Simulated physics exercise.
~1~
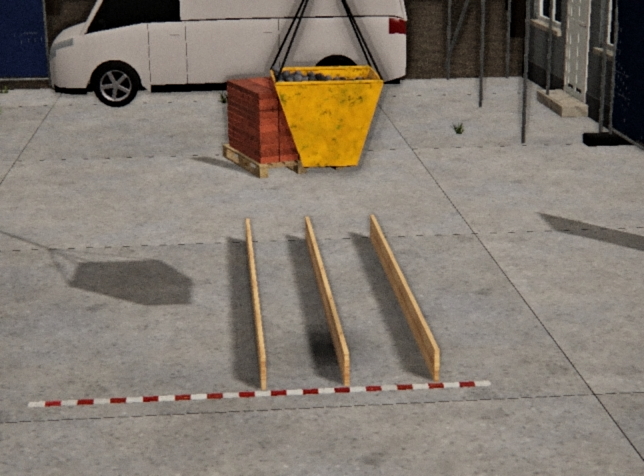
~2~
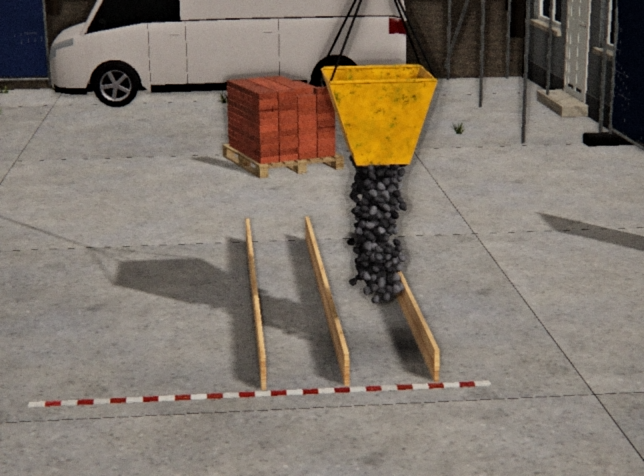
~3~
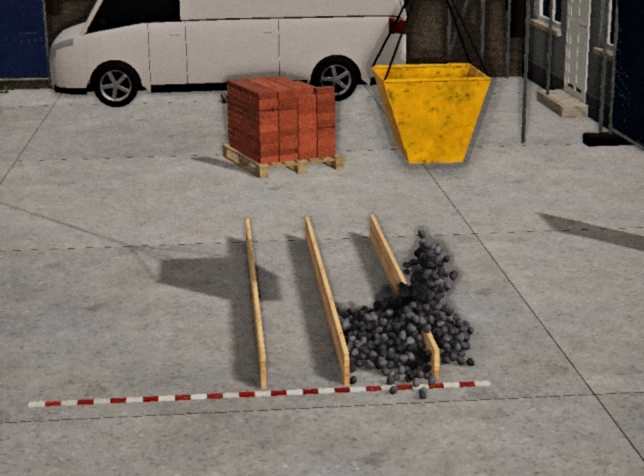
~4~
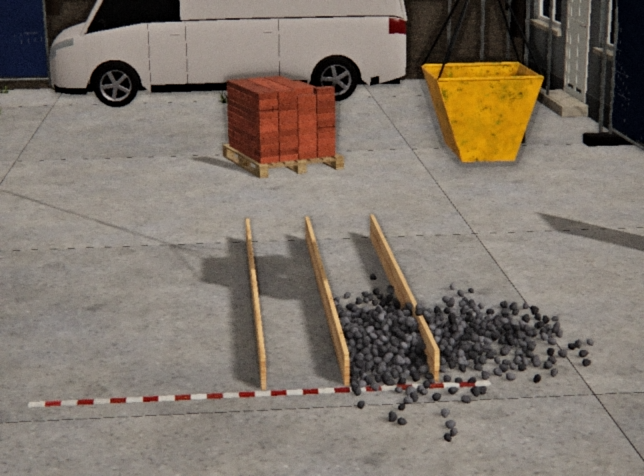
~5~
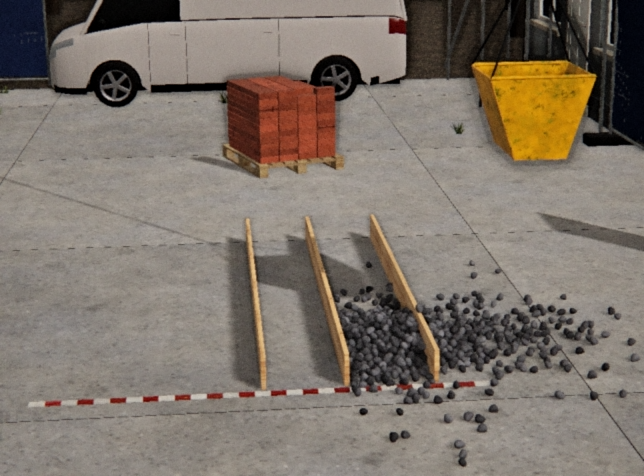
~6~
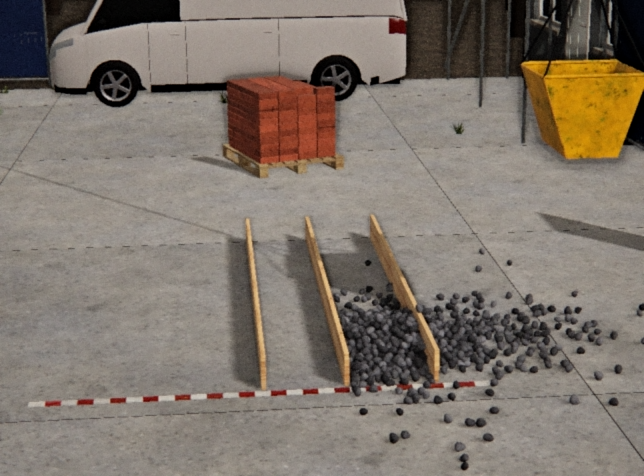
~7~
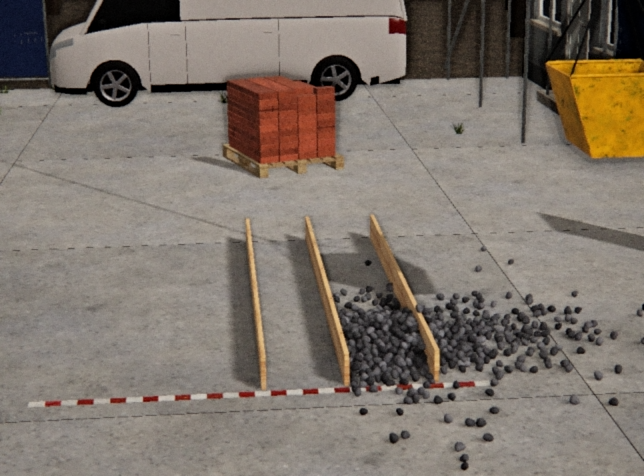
A grey concrete yard is seen from a raised, fixed viewpoint, with a white van and a pallet of red bricks at the back. Three upright wooden boards stand in a row behind a red and white striped staff, and a yellow skip full of dark stones hangs near the bricks. The skip glides right and drops its stones in a dense stream onto the rightmost board. They pile up on both sides of it, and some scatter outward while the empty skip keeps moving right. Most settle between the middle and right boards, the rest to the right, leaving the left bay empty.
